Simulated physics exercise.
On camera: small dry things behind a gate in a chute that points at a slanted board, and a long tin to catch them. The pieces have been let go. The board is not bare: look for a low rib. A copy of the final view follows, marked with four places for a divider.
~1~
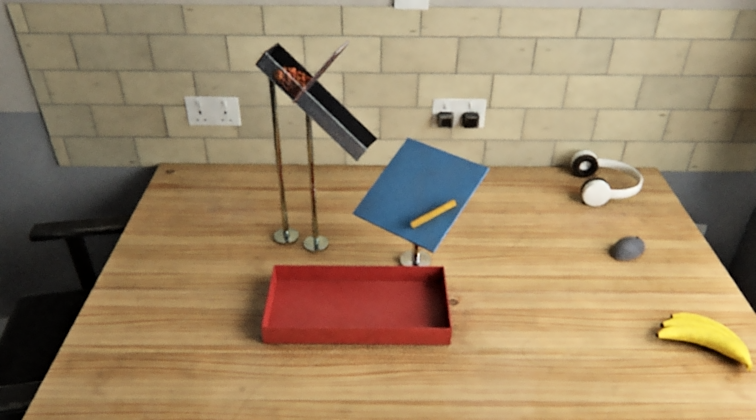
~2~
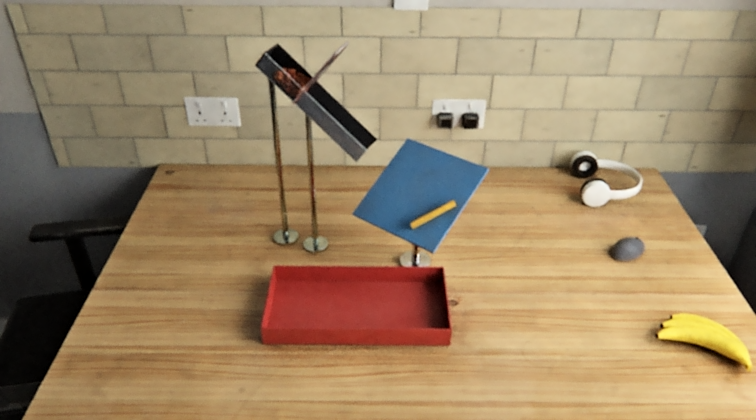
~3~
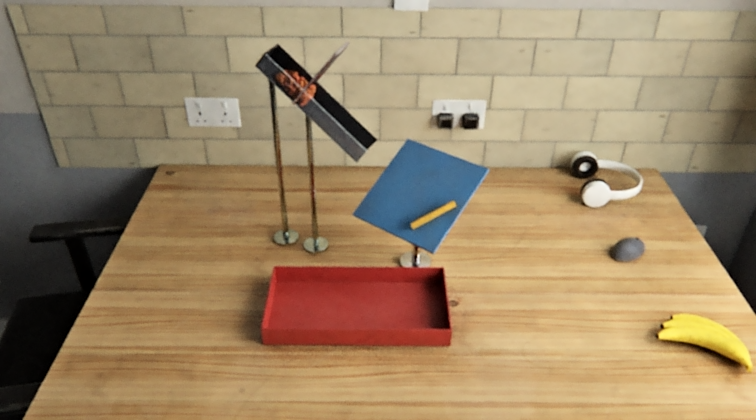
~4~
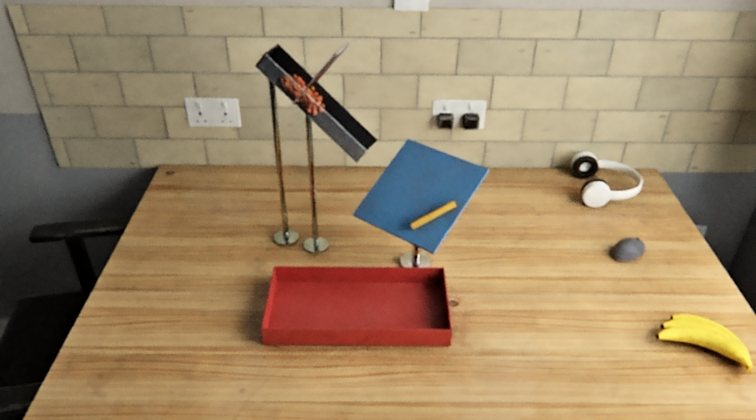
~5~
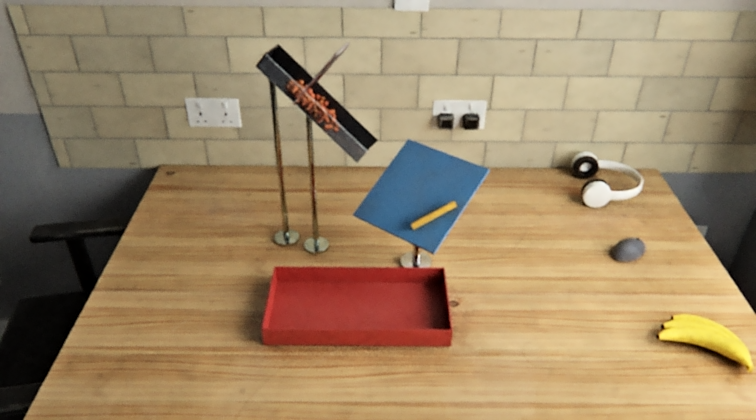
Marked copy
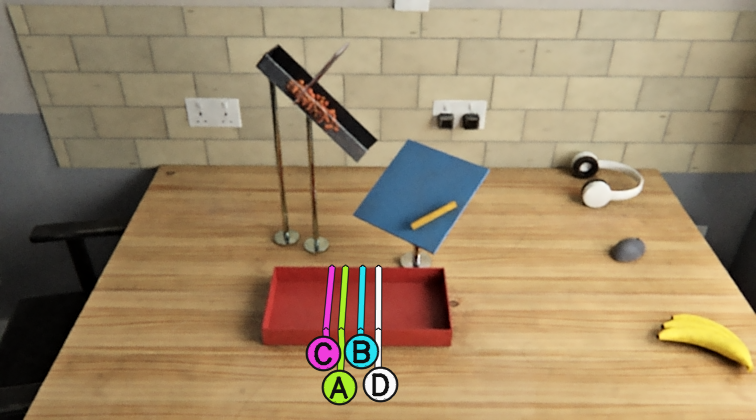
Small reddish pellets slid partway down a sloping dark chute on thin stands, spreading out as they went, while the tilted blue board with its yellow strip and the empty red tray stayed still.
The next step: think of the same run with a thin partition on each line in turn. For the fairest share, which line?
Take D.
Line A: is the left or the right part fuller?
Right.
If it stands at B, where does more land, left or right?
Right.
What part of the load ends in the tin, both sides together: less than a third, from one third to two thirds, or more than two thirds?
It is more than two thirds.
On the marked copy, line A crosses the front rim at (341, 329); line B crosses the front rim at (360, 329); line C crosses the front rim at (326, 329); line D crosses the front rim at (378, 330).
For line A, of what is caught, a stray few on the left of the divider, nearly all on the right.
For line B, of what is caught, a small part on the left of the divider, most on the right.
For line C, of what is caught, a stray few on the left of the divider, nearly all on the right.
For line D, of what is caught, about half on the left of the divider, about half on the right.
